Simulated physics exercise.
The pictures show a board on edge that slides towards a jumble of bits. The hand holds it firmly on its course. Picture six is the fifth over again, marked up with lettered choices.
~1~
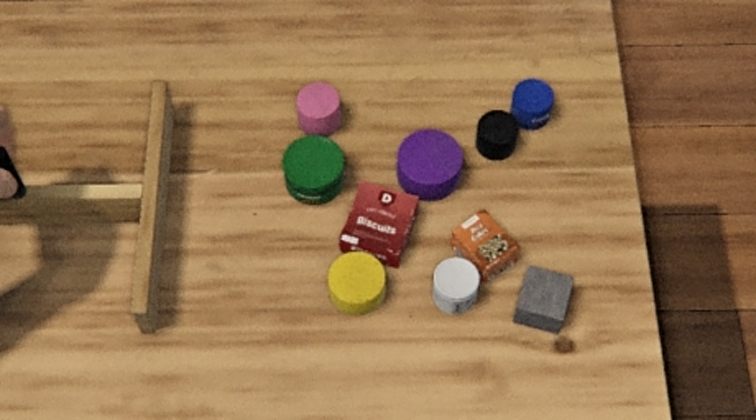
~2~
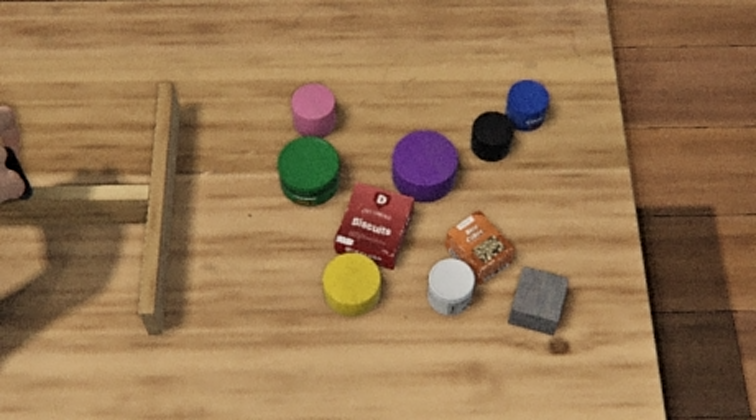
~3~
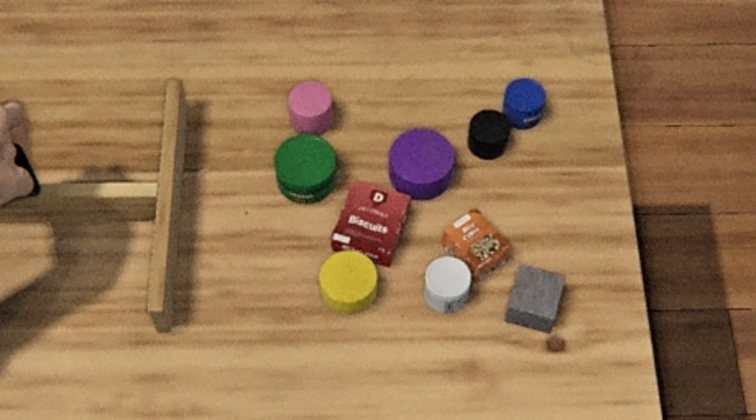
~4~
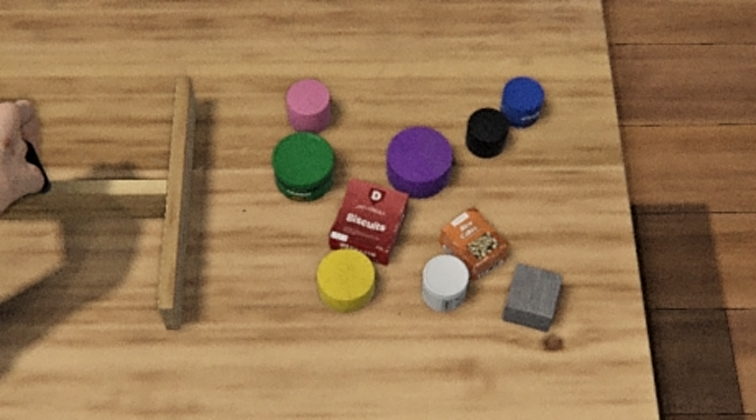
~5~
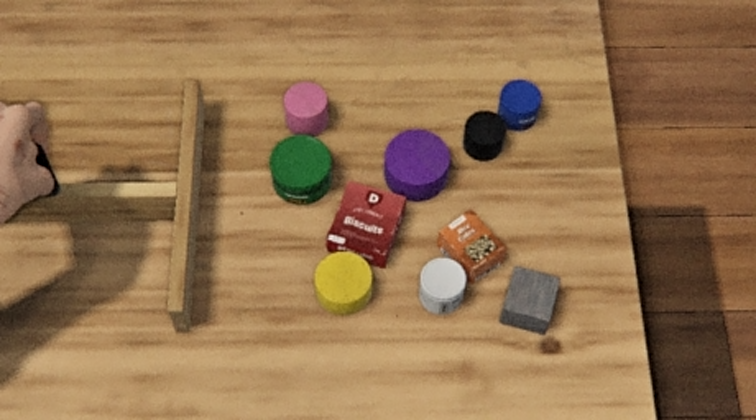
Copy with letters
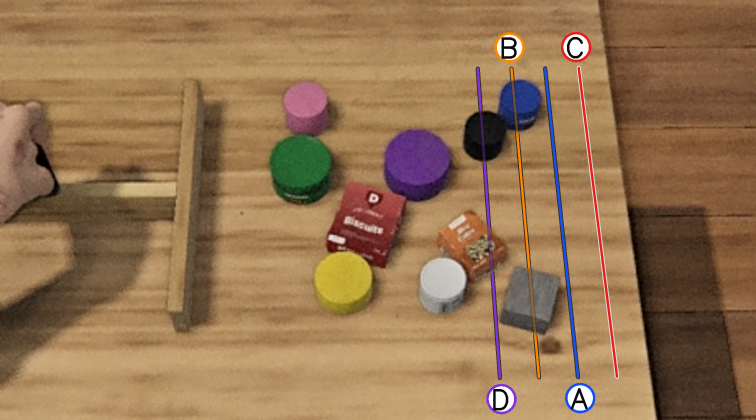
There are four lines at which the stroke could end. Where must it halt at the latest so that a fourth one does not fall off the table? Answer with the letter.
Stop at A.
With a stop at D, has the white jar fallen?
No.
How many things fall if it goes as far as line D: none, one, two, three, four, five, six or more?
In all, none.
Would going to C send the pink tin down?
No.
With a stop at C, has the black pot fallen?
By then, yes.
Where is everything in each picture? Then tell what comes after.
Red packet (379, 225); blue tub (532, 105); pink tin (319, 110), in the first picture.
Board (157, 191); white jar (450, 287), in the second picture.
Board (165, 189); yellow pot (349, 283), in the third picture.
Board (175, 186); black pot (487, 134), in the fourth picture.
Board (184, 189); purple tin (417, 165); red packet (366, 225); blue tub (519, 106), in the fifth picture.
On the marked copy, A at (560, 211); B at (524, 212); C at (596, 211); D at (488, 212).
Taking A. A third of the way, board (320, 187); pink tin (350, 110); yellow pot (357, 284).
Two thirds of the way, board (456, 186); grey block (575, 319); purple tin (551, 175).
When it is over, board (561, 185); purple tin over the edge; orange packet over the edge; two fallen.
As for the rest, B is within the limit but short; C drops five; D is within the limit but short.
